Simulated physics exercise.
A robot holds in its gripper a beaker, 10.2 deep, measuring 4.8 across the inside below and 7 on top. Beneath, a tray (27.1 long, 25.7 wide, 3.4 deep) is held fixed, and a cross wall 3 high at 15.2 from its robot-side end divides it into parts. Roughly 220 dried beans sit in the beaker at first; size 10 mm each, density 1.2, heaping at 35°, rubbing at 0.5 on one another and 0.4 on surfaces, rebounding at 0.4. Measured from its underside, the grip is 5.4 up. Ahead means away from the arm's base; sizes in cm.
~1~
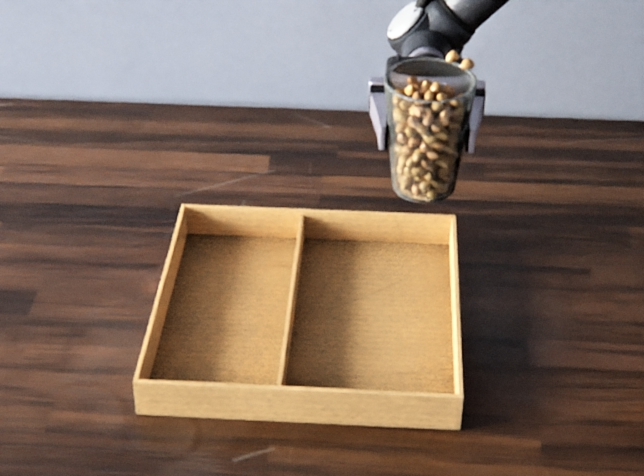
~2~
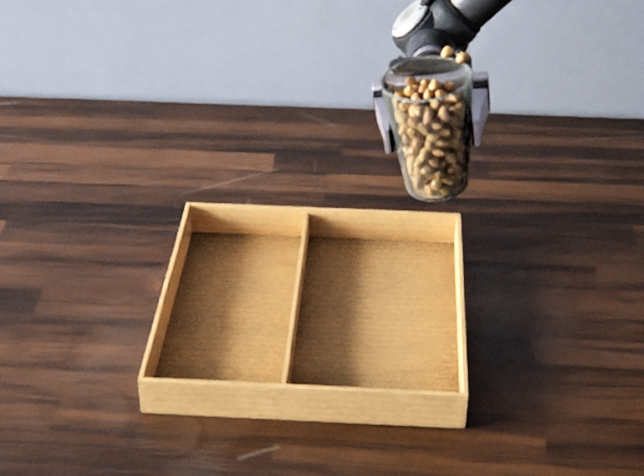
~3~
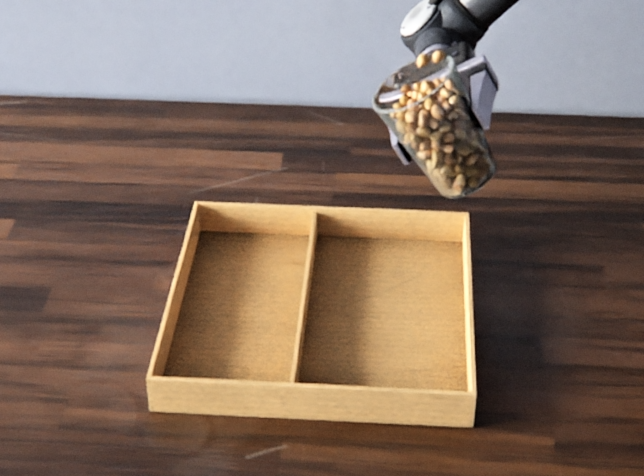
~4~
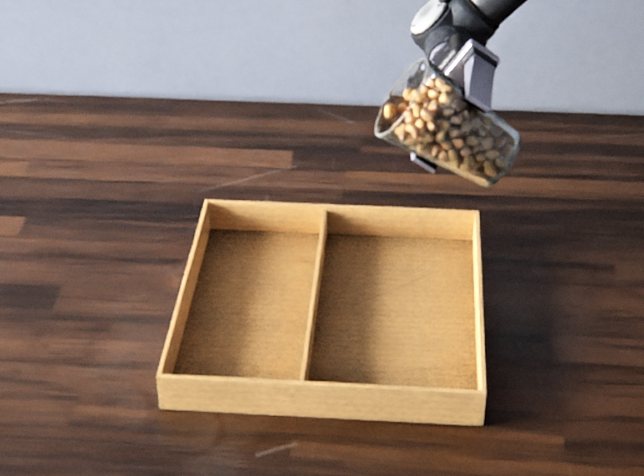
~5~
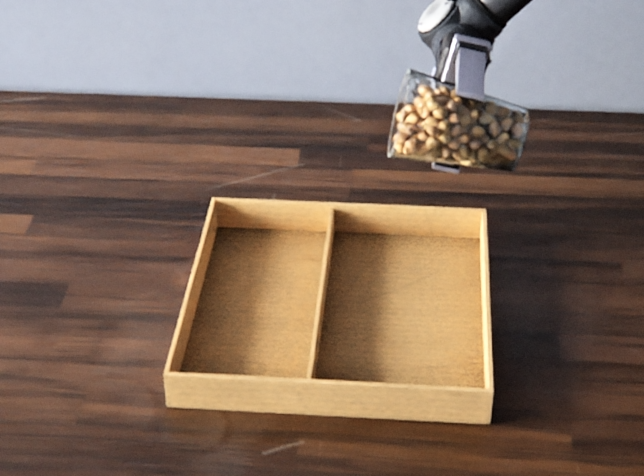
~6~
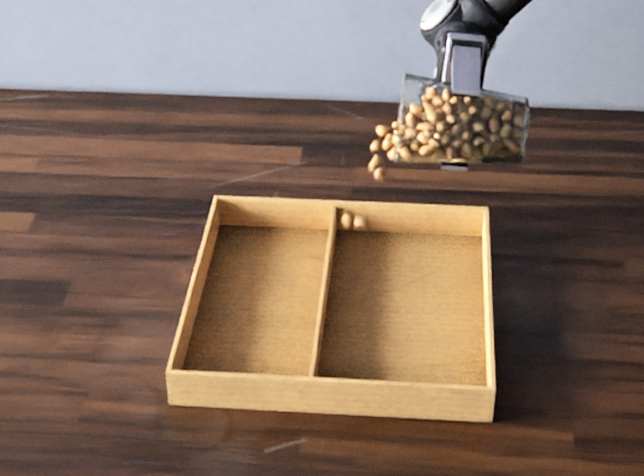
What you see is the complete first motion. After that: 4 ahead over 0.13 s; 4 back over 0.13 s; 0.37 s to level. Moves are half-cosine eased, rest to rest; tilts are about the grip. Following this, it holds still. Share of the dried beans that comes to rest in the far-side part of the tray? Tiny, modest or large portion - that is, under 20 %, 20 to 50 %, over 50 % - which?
A modest portion.
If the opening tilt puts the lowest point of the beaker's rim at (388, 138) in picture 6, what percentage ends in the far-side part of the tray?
Roughly 10 per cent.
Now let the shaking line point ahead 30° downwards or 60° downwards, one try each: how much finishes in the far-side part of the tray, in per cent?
First try about 20 %, second try about 5 %.
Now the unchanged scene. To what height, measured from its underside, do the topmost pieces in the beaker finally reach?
6.5 cm.
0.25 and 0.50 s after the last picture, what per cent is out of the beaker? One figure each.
Roughly 40, then 60.
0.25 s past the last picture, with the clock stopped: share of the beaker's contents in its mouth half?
My estimate is near 80 per cent.
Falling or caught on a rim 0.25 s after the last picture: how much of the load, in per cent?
Around 34 percent of the load.
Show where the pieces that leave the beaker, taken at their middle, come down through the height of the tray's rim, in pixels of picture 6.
I'd put it somewhere near (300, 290).
Then, 0.25 s after the last picture, tilted 86° forward, highest piece 22 above the table; 130 in the beaker, 11 in the far-side part, 5 in the robot-side part, 76 in flight or on a rim.
Then, 0.50 s after the last picture, tilted 22° forward, highest piece 25 above the table; 93 in the beaker, 77 in the far-side part, 51 in the robot-side part, 1 in flight or on a rim.
Then, 0.83 s after the last picture, level, highest piece 22 above the table; 93 in the beaker, 77 in the far-side part, 52 in the robot-side part.
Then, 1.88 s after the last picture, level, highest piece 22 above the table; 93 in the beaker, 77 in the far-side part, 52 in the robot-side part.
Final count, 93 in the beaker, 77 in the far-side part, 52 in the robot-side part. That is 35 % in the far-side part of the tray.
